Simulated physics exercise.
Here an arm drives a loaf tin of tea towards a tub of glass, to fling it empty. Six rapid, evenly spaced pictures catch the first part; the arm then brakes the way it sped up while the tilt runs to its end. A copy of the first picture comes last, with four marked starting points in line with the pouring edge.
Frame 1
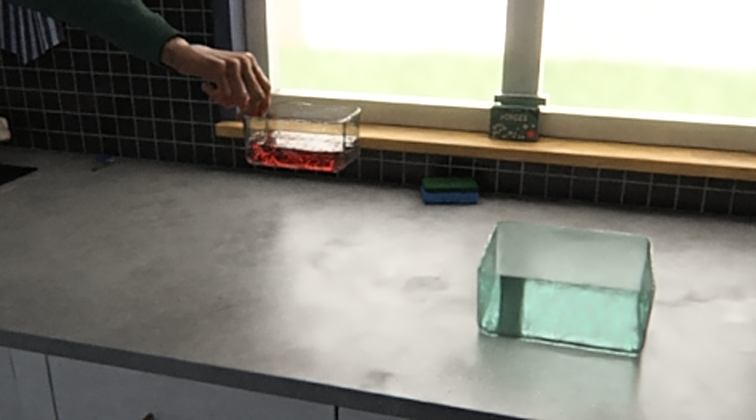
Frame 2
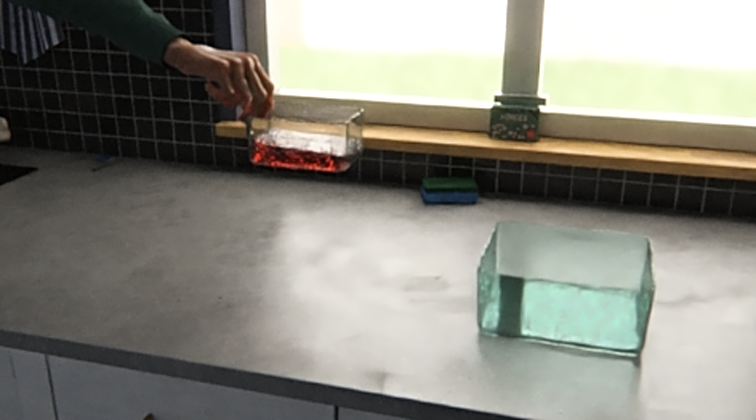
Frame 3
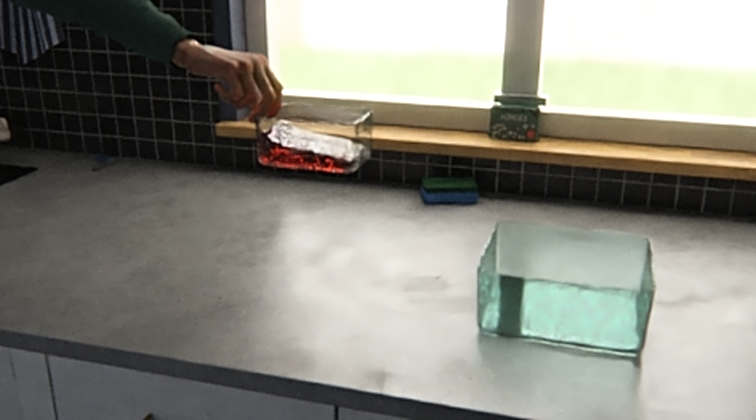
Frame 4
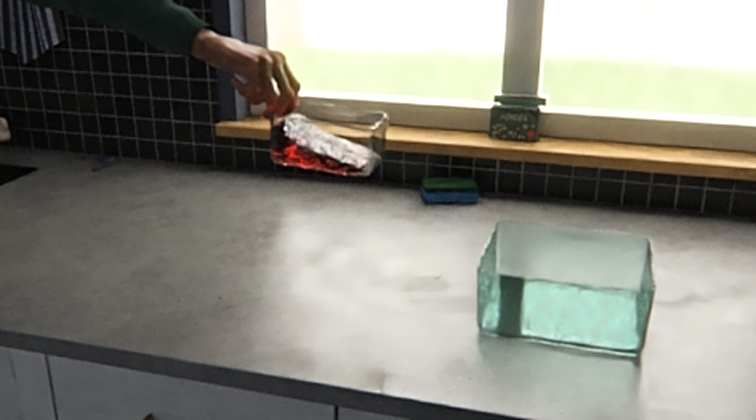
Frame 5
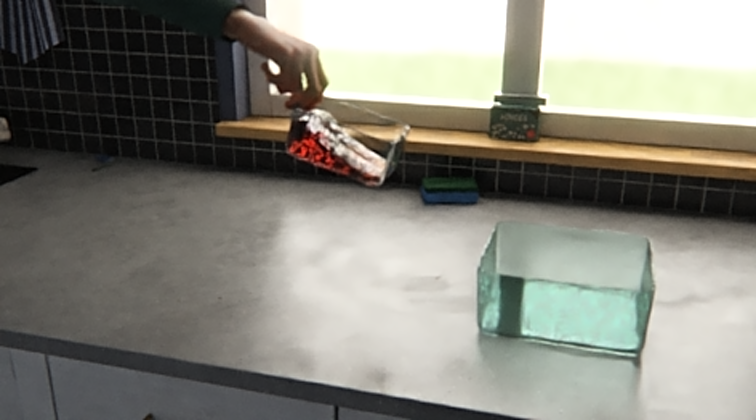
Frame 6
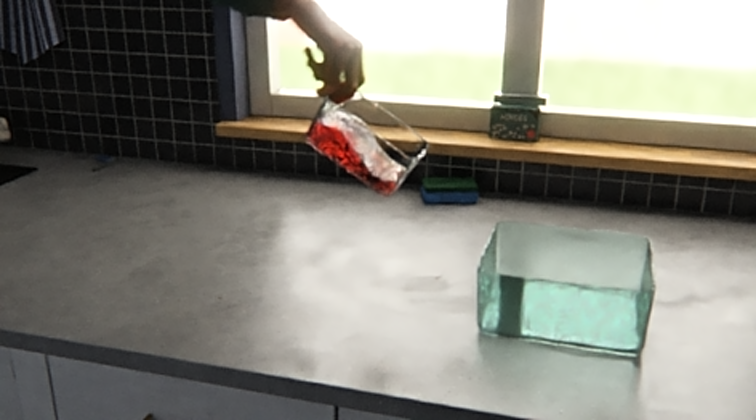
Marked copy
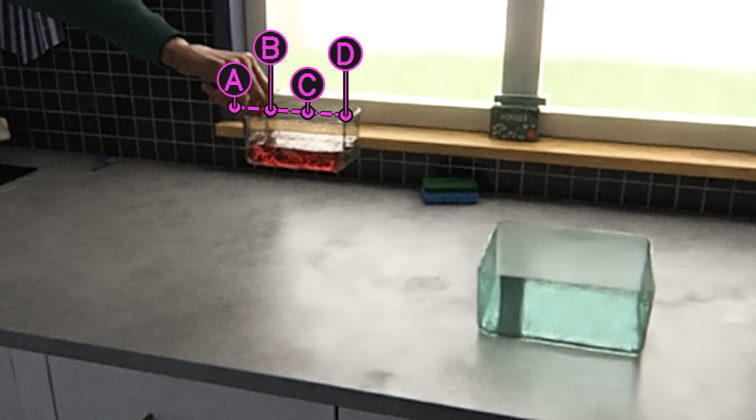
On a grey kitchen counter by a window, a hand holds a clear container of red liquid and carries it rightward, tilting it increasingly down to the right as the liquid sloshes inside, while a greenish glass tub stays still.
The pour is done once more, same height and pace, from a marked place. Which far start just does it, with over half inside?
Choose C.
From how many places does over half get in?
Two.
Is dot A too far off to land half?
Yes, that goes wrong.
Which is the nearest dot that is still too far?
It is B.
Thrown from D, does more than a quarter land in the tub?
Yes, it does.
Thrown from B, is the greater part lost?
Yes, it does.
In magenta, A at (234, 107); B at (270, 109); C at (307, 112); D at (345, 115).
With A, about 0 % lands in the tub, 97 % falls short and 3 % goes beside or beyond.
With B, about 20 % lands in the tub, 75 % falls short and 5 % goes beside or beyond.
With C, about 71 % lands in the tub, 20 % falls short and 9 % goes beside or beyond.
With D, about 81 % lands in the tub, 12 % falls short and 7 % goes beside or beyond.
